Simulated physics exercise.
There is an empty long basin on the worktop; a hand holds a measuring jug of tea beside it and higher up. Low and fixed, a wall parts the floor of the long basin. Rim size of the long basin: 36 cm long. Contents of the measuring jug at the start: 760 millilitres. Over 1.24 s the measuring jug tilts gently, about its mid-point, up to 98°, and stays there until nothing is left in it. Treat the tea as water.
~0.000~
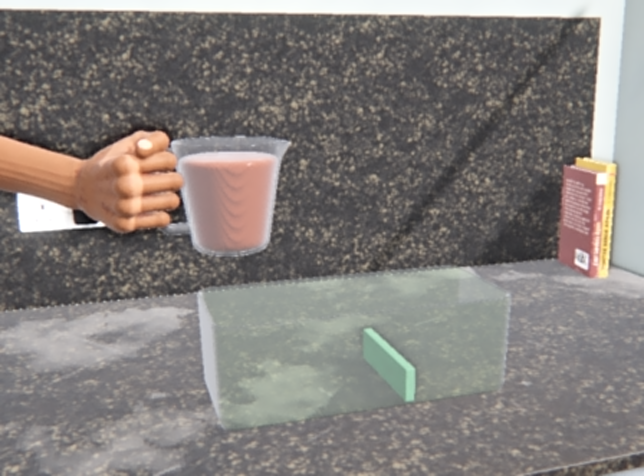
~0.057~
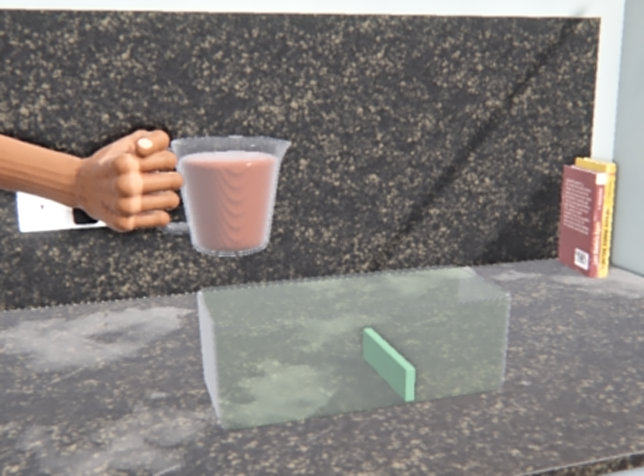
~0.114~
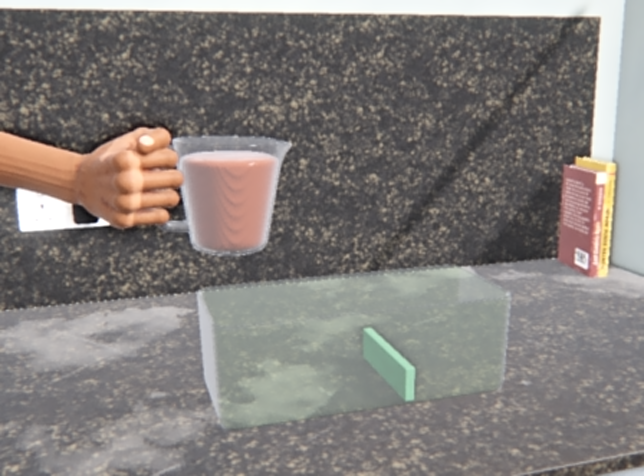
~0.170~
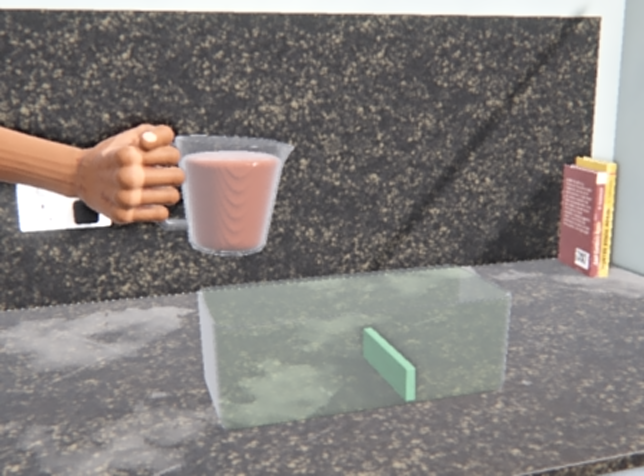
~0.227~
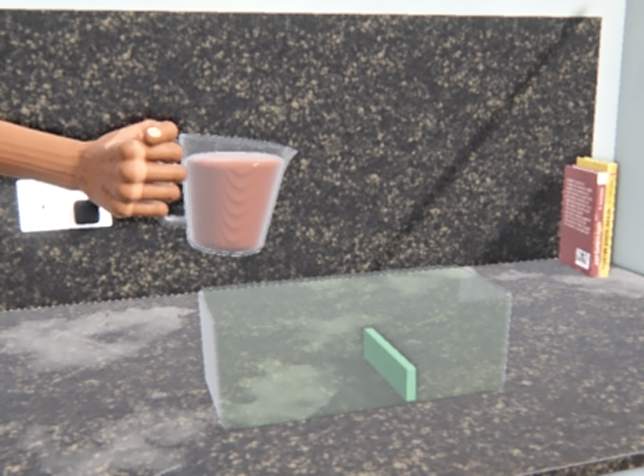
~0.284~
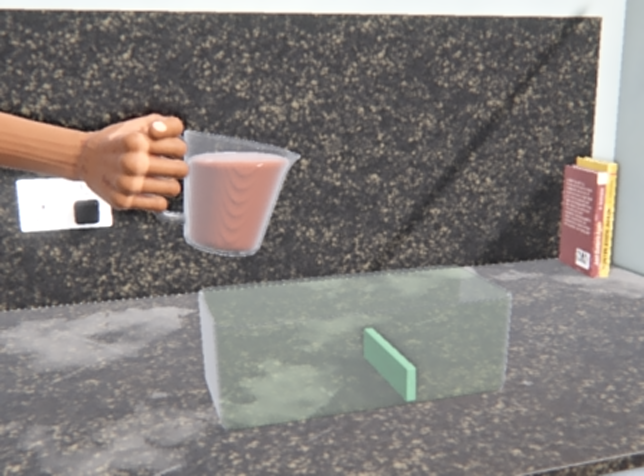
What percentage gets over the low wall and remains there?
6 %.
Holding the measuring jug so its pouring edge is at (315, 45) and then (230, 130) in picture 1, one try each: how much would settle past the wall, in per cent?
In order, 75 and 5 per cent.
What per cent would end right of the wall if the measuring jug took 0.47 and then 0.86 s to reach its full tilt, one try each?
Try 1: 10 %; try 2: 5 %.
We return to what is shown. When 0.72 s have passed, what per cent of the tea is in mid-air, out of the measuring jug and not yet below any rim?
Some 16 % is the figure.
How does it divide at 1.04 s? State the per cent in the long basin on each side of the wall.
About 56 % left, 1 % right.
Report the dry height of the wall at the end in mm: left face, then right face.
Left 20 mm, right 40 mm.
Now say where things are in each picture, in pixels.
In the first frame, tilt 0°; pouring edge (289, 141); surface from (178, 159) to (276, 156); the long basin's rim runs from (206, 310) to (483, 281); the wall's top is at (387, 349).
In the second frame, tilt 1°; pouring edge (289, 141); surface from (178, 159) to (276, 156).
In the third frame, tilt 2°; pouring edge (291, 143); surface from (179, 158) to (277, 157).
In the fourth frame, tilt 4°; pouring edge (293, 145); surface from (182, 158) to (279, 156).
In the fifth frame, tilt 8°; pouring edge (296, 149); surface from (184, 159) to (283, 157).
In the sixth frame, tilt 12°; pouring edge (299, 155); surface from (186, 160) to (288, 158).
By 0.72 s the tilt is 61° and 76 per cent is still to pour, 7 is left of the wall and 0 right of it.
By 1.04 s the tilt is 92° and 25 per cent is still to pour, 57 is left of the wall and 1 right of it.
By 1.38 s the tilt is 98° and 1 per cent is still to pour, 90 is left of the wall and 5 right of it.
By 1.74 s the tilt is 98° and 0 per cent is still to pour, 93 is left of the wall and 6 right of it.
At rest 93 per cent lies left of the wall, 6 right of it and 2 outside.
